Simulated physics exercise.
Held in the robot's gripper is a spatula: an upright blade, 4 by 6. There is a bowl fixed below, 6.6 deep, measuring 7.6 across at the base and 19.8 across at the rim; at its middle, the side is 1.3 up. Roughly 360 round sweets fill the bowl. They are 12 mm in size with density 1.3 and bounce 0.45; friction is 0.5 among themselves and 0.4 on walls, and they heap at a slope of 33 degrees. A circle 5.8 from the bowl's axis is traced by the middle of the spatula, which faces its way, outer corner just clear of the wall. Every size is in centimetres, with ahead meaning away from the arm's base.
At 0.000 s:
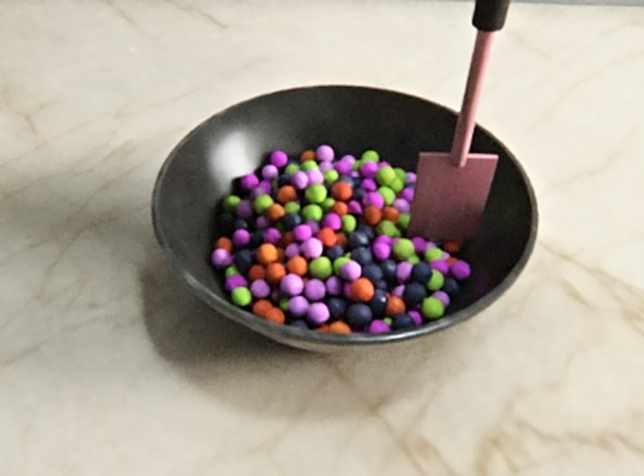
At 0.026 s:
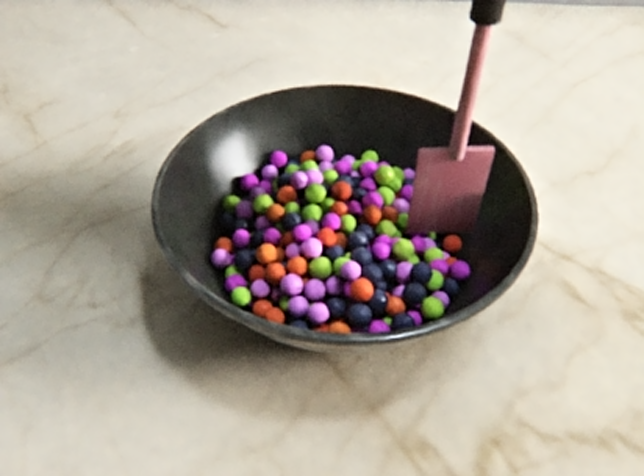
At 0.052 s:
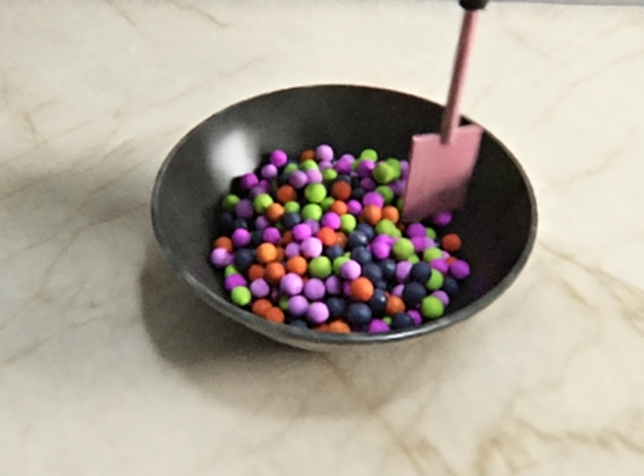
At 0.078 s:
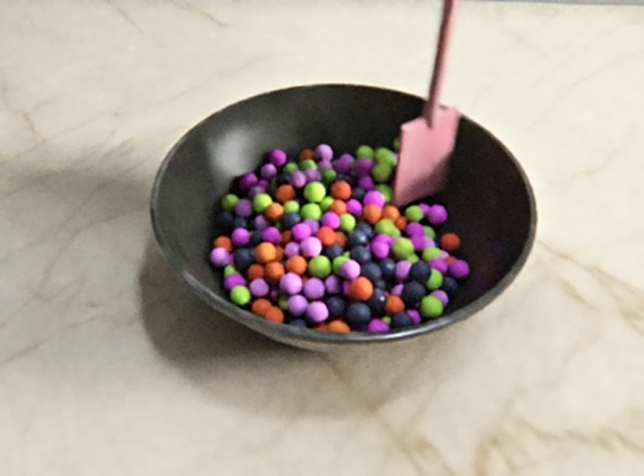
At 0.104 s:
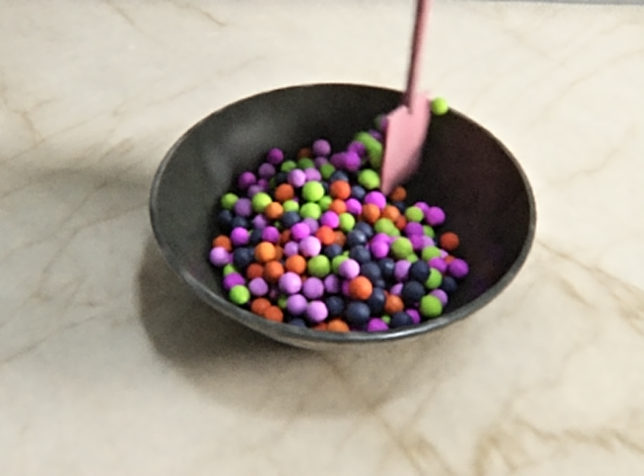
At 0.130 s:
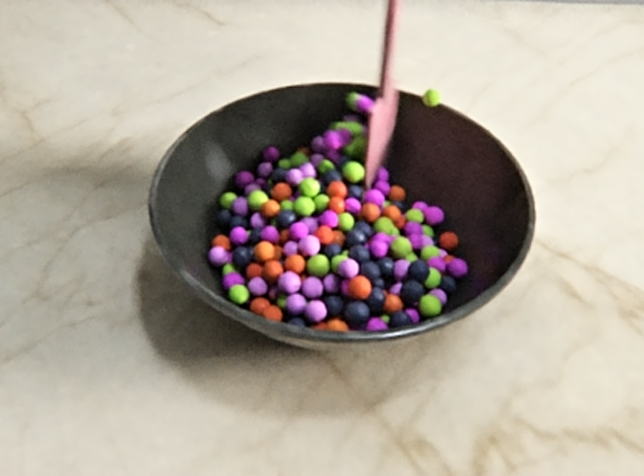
On a pale marble surface, a pink spatula swept from the right side of a dark bowl around toward the back, pushing some of the colourful round sweets up into a small heap along the way.
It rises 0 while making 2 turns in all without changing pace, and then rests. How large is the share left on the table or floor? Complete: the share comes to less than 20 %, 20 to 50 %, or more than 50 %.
The share comes to between 20 and 50 %.
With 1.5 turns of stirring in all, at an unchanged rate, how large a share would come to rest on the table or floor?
Estimate: About 20 percent.
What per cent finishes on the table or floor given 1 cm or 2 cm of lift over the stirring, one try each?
I'd say some 15 per cent, and some 10 per cent.
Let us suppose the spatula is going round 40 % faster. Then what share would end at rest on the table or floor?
In that case it comes to around 40 percent.
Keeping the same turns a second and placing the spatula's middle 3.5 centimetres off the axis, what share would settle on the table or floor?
In that case roughly 5 per cent.
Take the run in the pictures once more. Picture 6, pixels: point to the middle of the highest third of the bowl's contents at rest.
(384, 206).
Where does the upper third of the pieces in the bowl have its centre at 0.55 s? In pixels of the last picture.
I'd put it at around (453, 229).
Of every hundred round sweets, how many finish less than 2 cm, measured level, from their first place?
Near 15 % of the pieces.
By 0.55 s, 323° round, highest piece 9 above the table; 327 in the bowl, 17 on the table or floor, 16 in flight or on the tool.
By 0.97 s, 220° round, highest piece 10 above the table; 283 in the bowl, 67 on the table or floor, 10 in flight or on the tool.
By 1.38 s, 0° round, highest piece 6 above the table; 265 in the bowl, 95 on the table or floor.
By 2.08 s, 0° round, highest piece 6 above the table; 265 in the bowl, 95 on the table or floor.
Final count, 265 in the bowl, 95 on the table or floor. That is 26 % on the table or floor.
